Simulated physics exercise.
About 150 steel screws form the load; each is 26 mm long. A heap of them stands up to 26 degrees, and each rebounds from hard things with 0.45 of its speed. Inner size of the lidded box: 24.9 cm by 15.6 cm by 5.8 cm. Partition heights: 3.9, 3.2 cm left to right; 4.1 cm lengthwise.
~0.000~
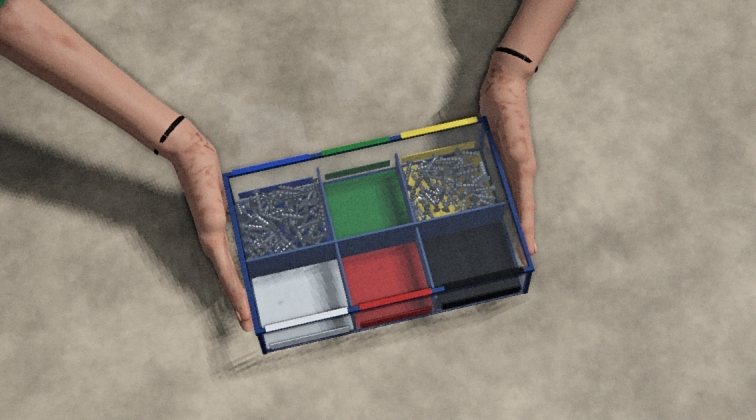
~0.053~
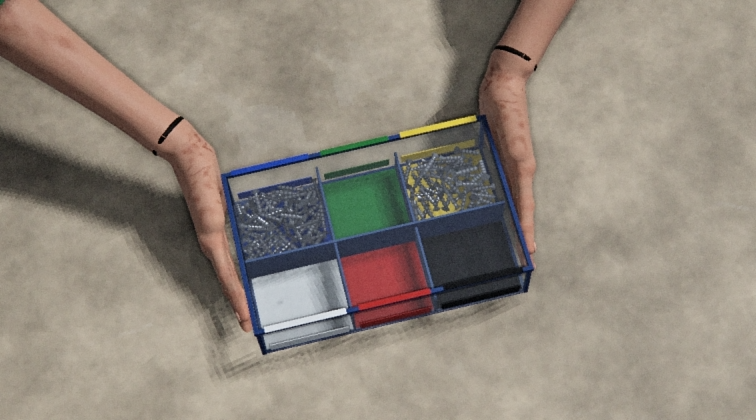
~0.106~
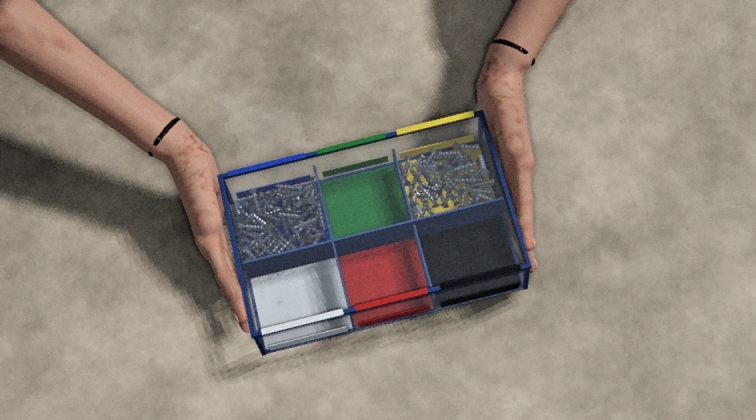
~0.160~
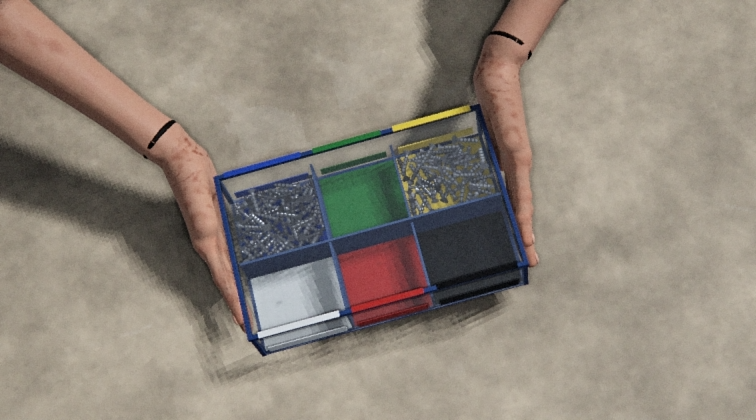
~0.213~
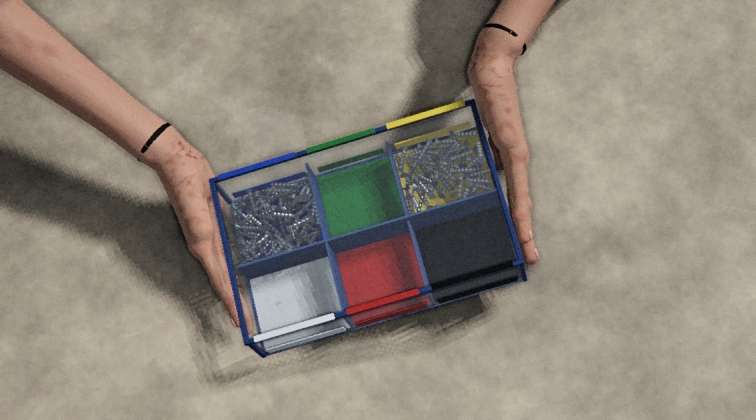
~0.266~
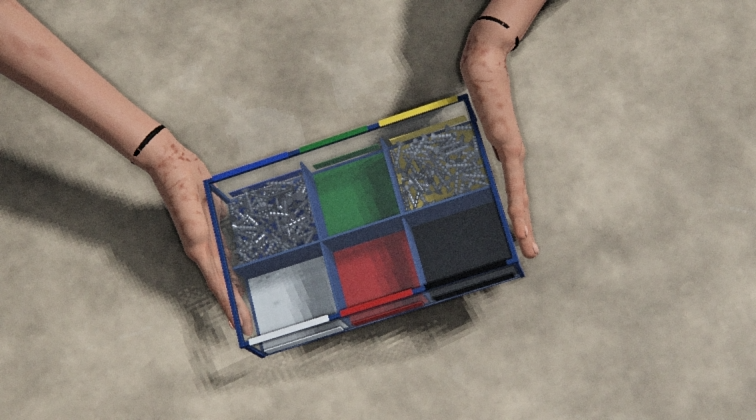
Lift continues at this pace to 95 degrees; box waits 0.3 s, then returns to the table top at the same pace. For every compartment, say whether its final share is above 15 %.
Red: No, blue: Yes, green: No, yellow: No, white: Yes, black: No.
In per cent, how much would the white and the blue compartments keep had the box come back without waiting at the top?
Final amounts would be white 30% and blue 60%.
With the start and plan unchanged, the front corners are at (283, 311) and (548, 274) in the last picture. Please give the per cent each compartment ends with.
Red 0; blue 40; green 5; yellow 45; white 0; black 15.
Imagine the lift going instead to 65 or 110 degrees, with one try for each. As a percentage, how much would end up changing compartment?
Close to 5 in a hundred first, and 45 in a hundred second.
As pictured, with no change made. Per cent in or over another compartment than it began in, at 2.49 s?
I'd put it at about 35 per cent.
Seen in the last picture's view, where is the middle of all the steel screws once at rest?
In the last view, approximately (268, 255).
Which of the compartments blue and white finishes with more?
The blue compartment ends up with more.
After 1.60 s, tilt 95 degrees; red 5 %, blue 60 %, green 15 %, yellow 10 %, white 15 %.
After 2.49 s, tilt 48 degrees; blue 65 %, yellow 5 %, white 30 %.
After 3.38 s, tilt 0 degrees; blue 65 %, yellow 5 %, white 30 %.
By 3.7 s all is still; red 0 %, blue 65 %, green 0 %, yellow 5 %, white 30 %, black 0 %.
